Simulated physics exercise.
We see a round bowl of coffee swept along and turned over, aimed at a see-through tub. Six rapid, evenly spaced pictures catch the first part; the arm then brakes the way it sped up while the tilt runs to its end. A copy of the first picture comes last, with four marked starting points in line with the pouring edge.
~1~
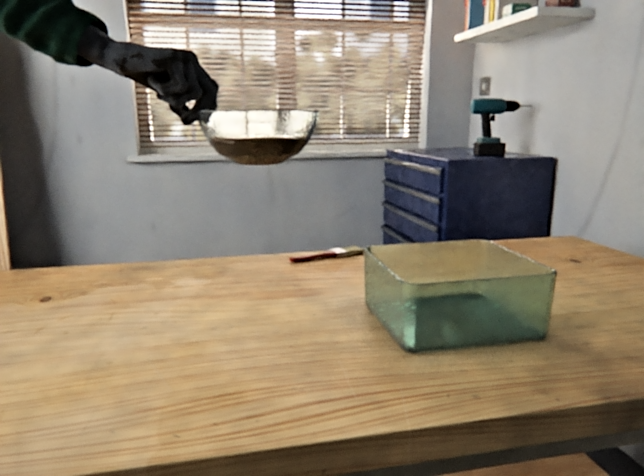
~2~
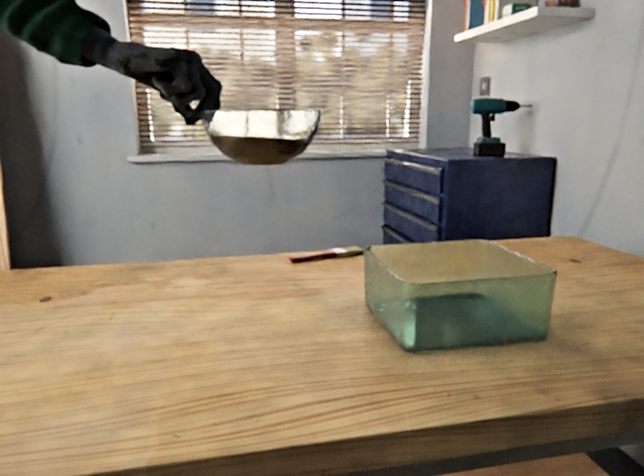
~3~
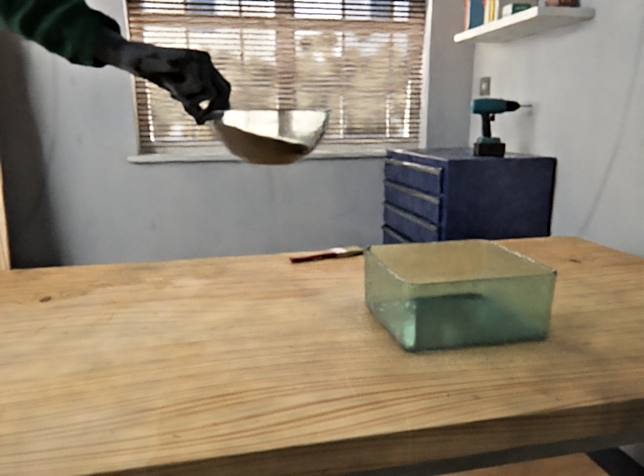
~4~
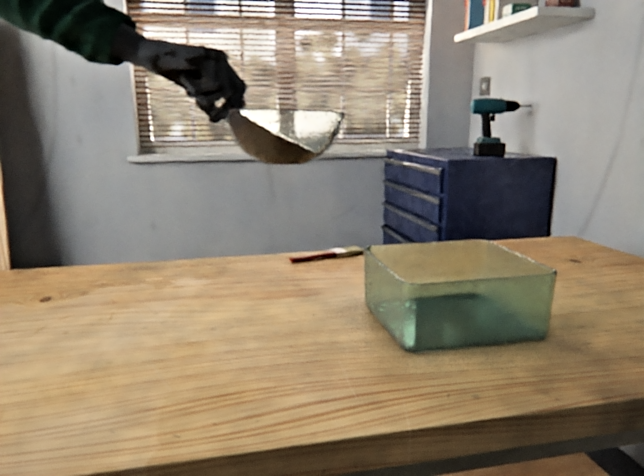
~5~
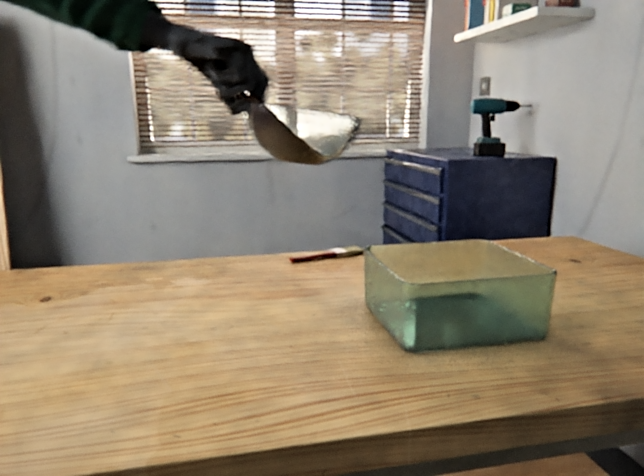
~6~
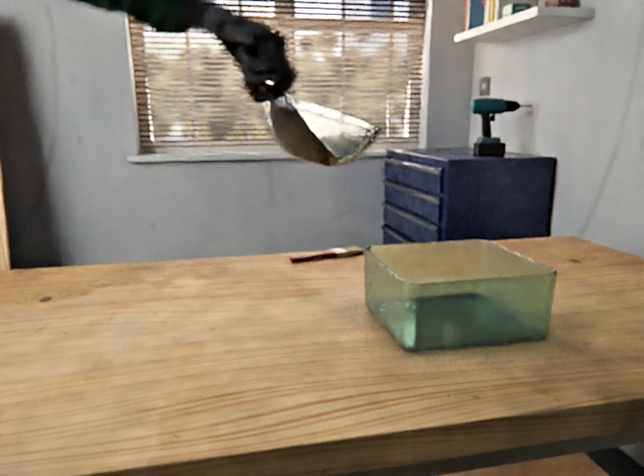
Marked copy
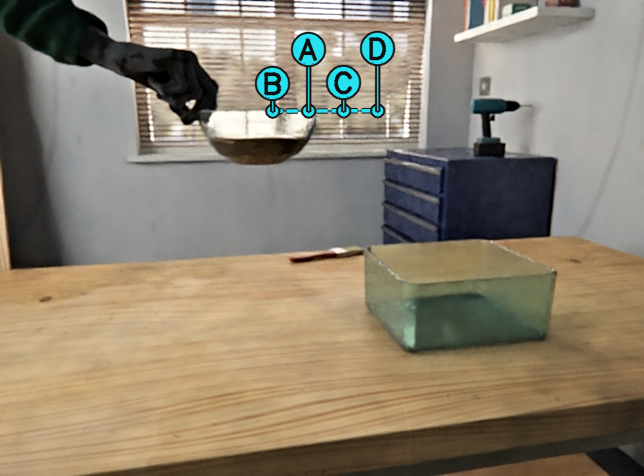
A glass bowl holding brown liquid, gripped by a dark-gloved hand in a green sleeve, moves slowly right above a wooden table, roughly level at first. It then tilts progressively, its right side dipping, while still above and to the left of a clear greenish tub that stays still.
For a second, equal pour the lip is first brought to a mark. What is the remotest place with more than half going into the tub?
That is place B.
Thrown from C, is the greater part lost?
No, that is safe.
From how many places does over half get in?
All four.
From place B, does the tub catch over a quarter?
Yes, it does.
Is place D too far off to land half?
No.
On the marked copy, A at (308, 111); B at (272, 111); C at (343, 110); D at (377, 110).
Choosing A, about 76 % lands in the tub, 17 % falls short and 7 % goes beside or beyond.
Choosing B, about 66 % lands in the tub, 26 % falls short and 8 % goes beside or beyond.
Choosing C, about 80 % lands in the tub, 11 % falls short and 10 % goes beside or beyond.
Choosing D, about 74 % lands in the tub, 9 % falls short and 17 % goes beside or beyond.
